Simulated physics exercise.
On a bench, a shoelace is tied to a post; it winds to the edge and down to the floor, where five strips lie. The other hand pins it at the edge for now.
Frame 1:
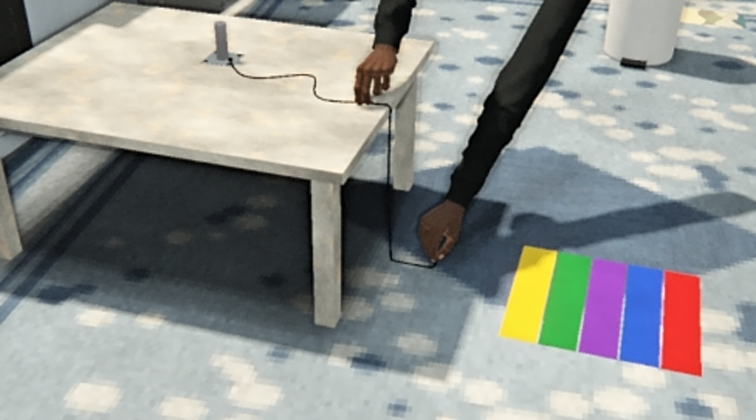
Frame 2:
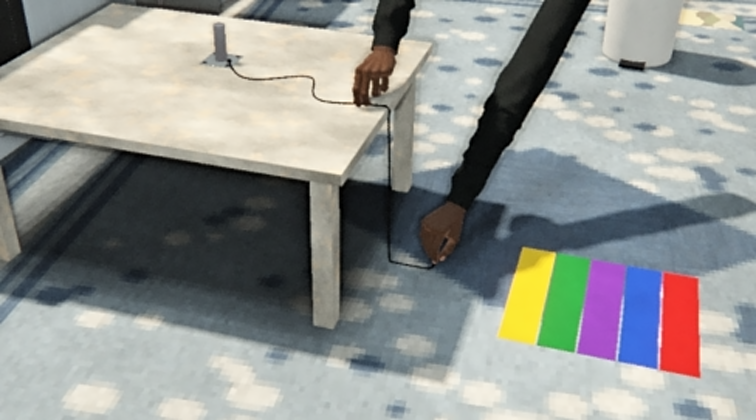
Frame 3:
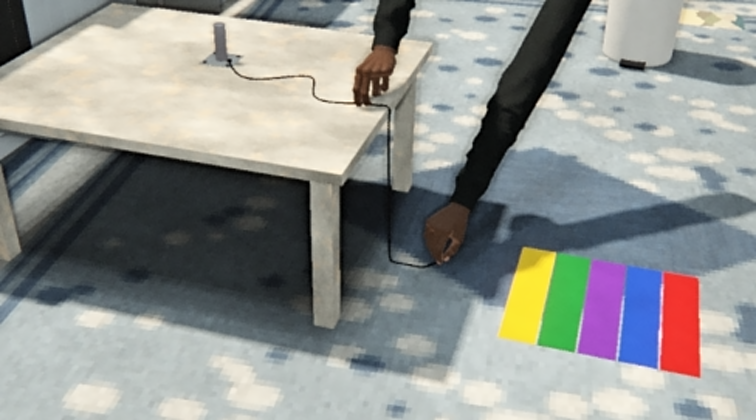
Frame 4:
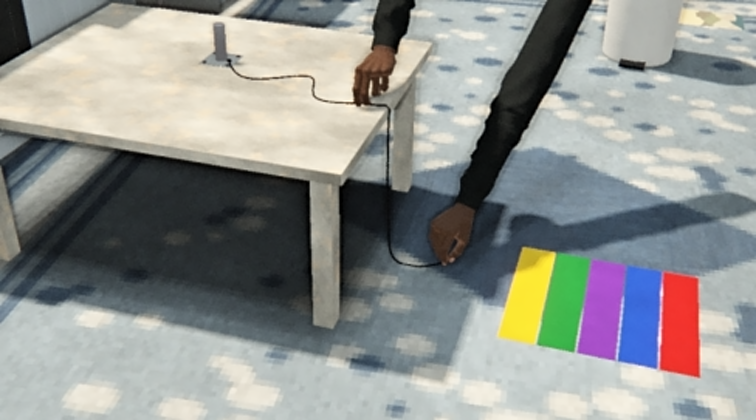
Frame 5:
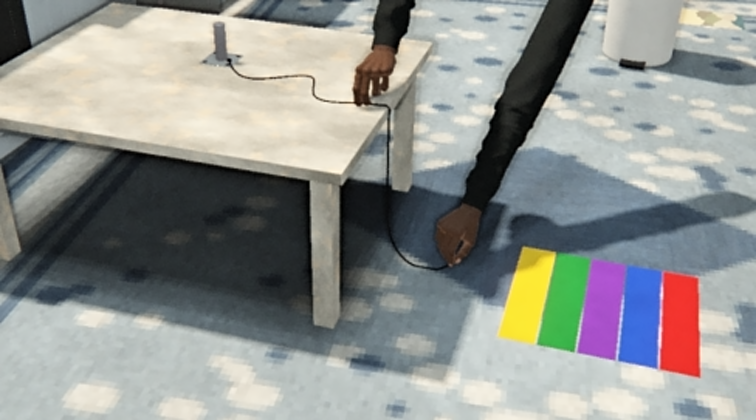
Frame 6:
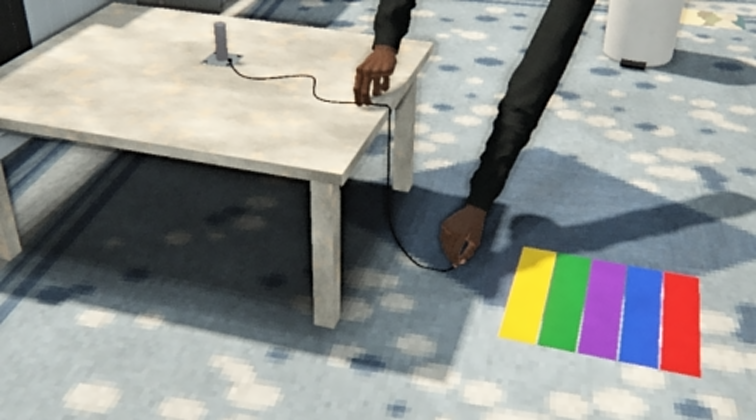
A dark shoelace, tied to a small post on a pale table, hangs over the edge to the floor, its low end held by one hand while another pins it at the edge. The lower hand slowly draws the end a short way right, toward five coloured strips, and the hanging part bends into a curve.
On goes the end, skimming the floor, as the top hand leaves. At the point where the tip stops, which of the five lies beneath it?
The purple strip lies beneath it.
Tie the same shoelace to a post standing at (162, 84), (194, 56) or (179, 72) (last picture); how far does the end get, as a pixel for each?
The first try gives about (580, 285), the second about (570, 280) and the third about (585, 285).
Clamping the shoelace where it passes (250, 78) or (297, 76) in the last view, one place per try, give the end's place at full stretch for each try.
In order of the tries, it's near (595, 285) and near (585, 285).
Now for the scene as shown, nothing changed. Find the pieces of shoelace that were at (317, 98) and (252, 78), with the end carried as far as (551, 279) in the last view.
(374, 94), then (278, 70).
A little later, end near (551, 279); over green.
Next, end near (590, 286); over purple.
When it is tight, end near (613, 291); over purple. The purple one.
